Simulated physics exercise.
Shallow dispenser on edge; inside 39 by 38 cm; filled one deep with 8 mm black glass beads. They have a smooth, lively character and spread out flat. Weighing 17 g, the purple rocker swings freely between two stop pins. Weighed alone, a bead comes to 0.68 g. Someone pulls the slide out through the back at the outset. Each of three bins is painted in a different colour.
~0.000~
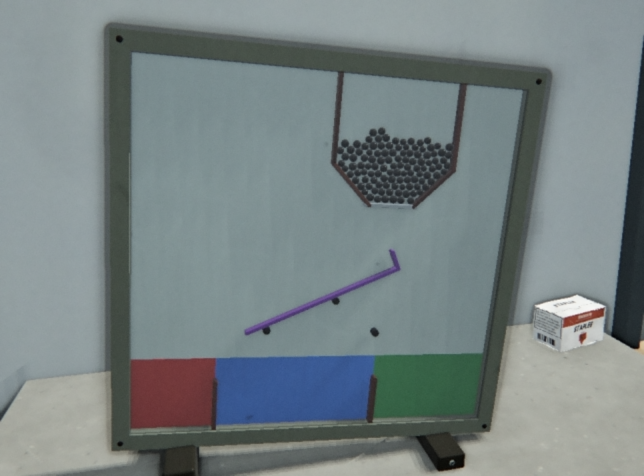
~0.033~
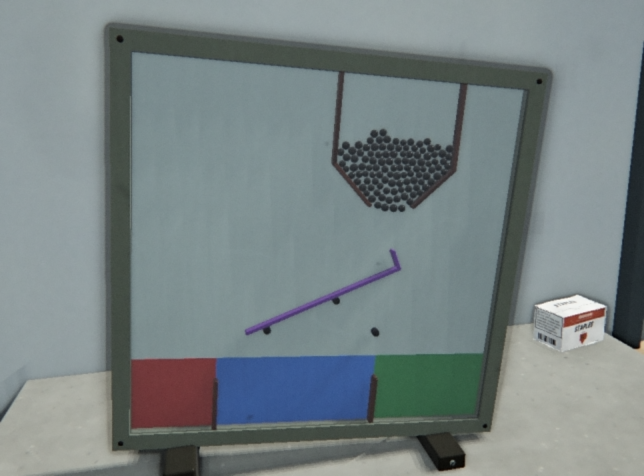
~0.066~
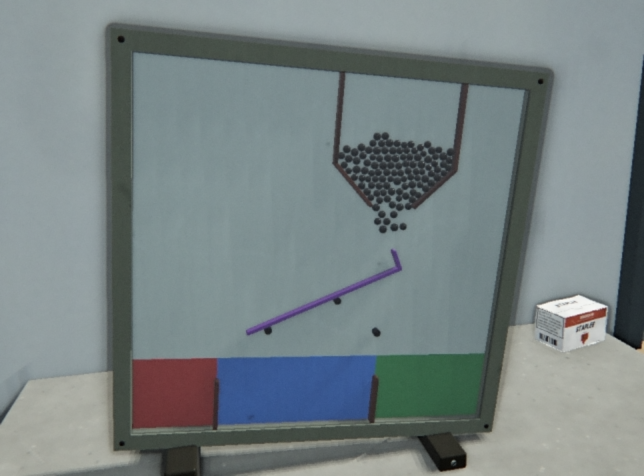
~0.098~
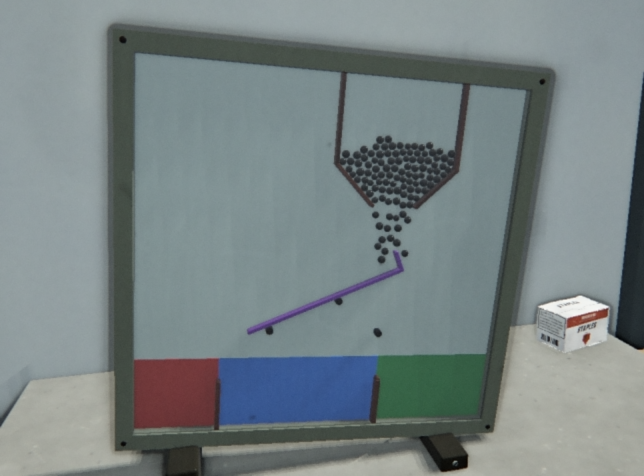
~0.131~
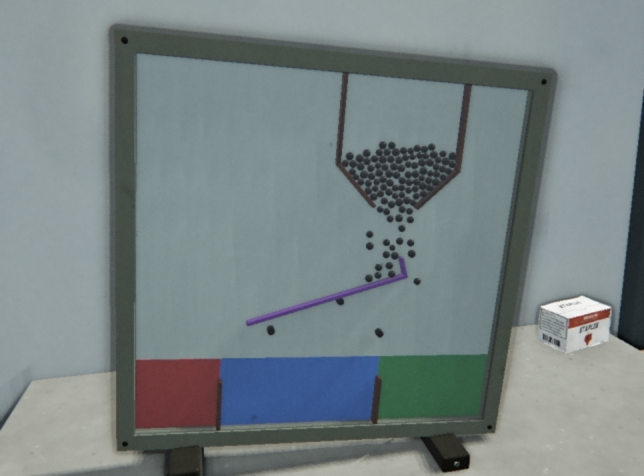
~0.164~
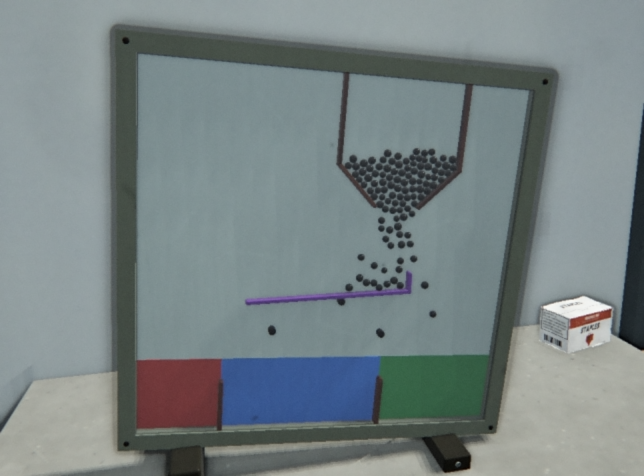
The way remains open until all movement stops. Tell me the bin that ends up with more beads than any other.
The bin marked green.
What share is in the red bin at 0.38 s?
It works out at roughly 0 per cent.
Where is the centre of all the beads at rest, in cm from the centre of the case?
Offset approx. 11 cm right, 16 cm below.
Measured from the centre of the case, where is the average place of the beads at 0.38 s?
Offset: Approx. 8 cm right, 4 cm below.
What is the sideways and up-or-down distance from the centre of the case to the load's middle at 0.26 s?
It sits around 7 cm to the right and around 2 cm up.
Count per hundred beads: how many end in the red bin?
My estimate is some 0 in a hundred.
After 0.26 s, the beads' middle is 7 cm right of and 2 cm above the centre; nothing in the marked areas; purple rocker right end down 44°.
After 0.38 s, the beads' middle is 8 cm right of and 4 cm below the centre; green 20 %; purple rocker right end down 44°.
After 0.61 s, the beads' middle is 11 cm right of and 13 cm below the centre; green 60 %; purple rocker right end down 44°.
All still by 1.6 s, red 0 %, blue 0 %, green 85 %, elsewhere 15 %; purple rocker right end down 44°.
